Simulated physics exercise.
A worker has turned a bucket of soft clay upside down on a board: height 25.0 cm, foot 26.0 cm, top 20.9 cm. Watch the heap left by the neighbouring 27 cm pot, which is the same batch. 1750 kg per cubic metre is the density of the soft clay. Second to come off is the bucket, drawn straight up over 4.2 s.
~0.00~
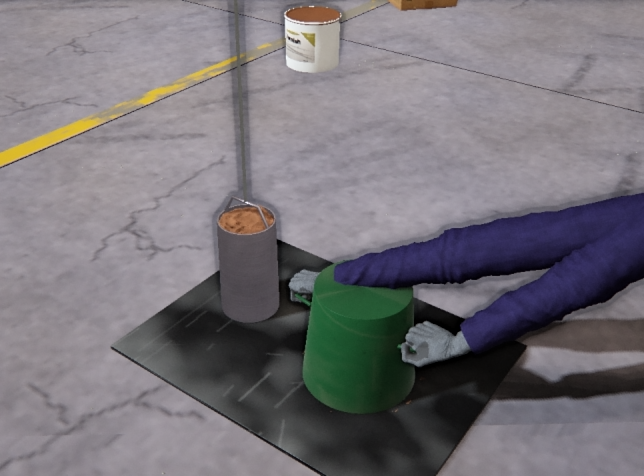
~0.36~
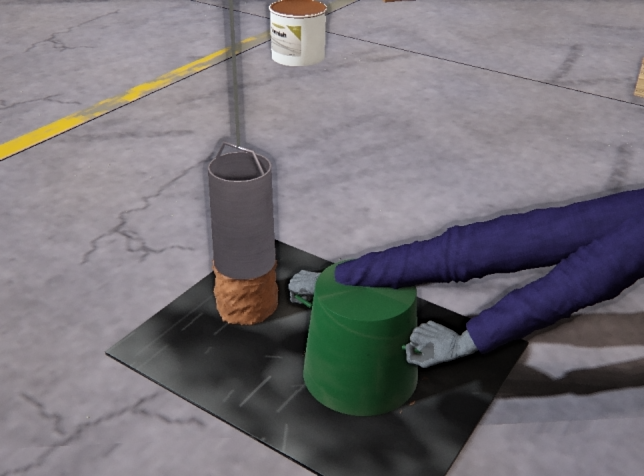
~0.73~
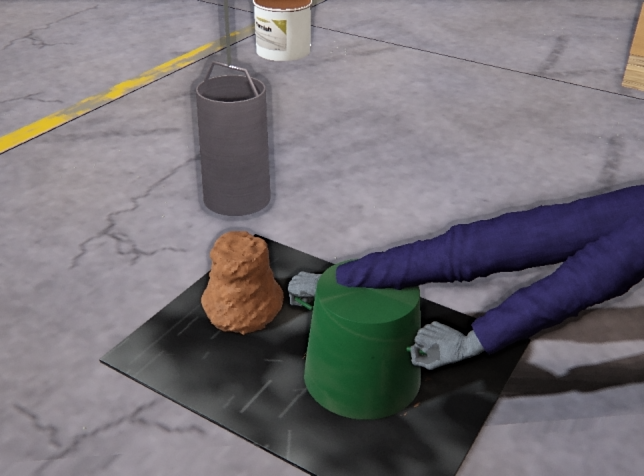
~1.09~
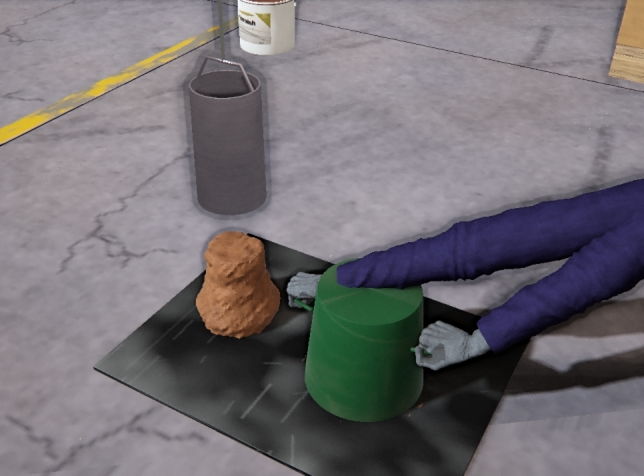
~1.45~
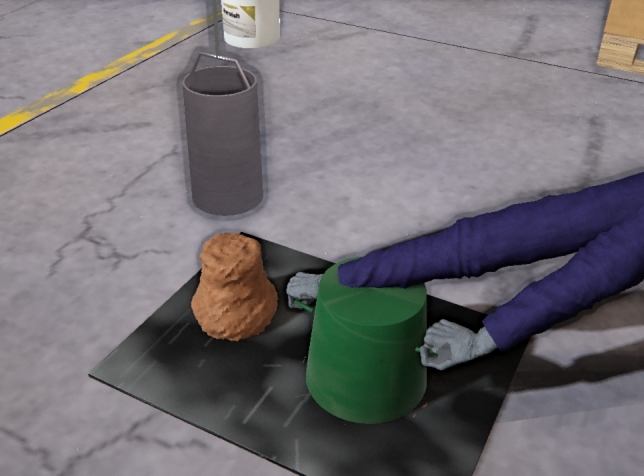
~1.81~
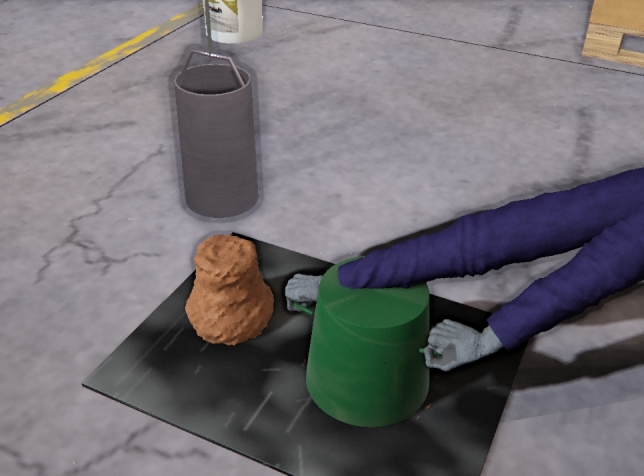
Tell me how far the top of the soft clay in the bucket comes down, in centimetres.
It comes down by some 4 cm.
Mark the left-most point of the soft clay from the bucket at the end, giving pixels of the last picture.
Roughly at pixel (298, 378).
After 2.9 s, the bucket is up 6.2 cm; the soft clay has come down 1.5 cm to 24 cm and is 27 cm wide.
After 3.9 s, the bucket is up 15 cm; the soft clay has come down 3.3 cm to 22 cm and is 29 cm wide.
After 5.0 s, the bucket is up 26 cm; the soft clay has come down 3.6 cm to 21 cm and is 30 cm wide.
After 6.2 s, the bucket is clear; the soft clay has come down 3.8 cm to 21 cm and is 30 cm wide.
After 6.7 s, at rest, the bucket is clear; the soft clay has come down 3.8 cm to 21 cm and is 30 cm wide.
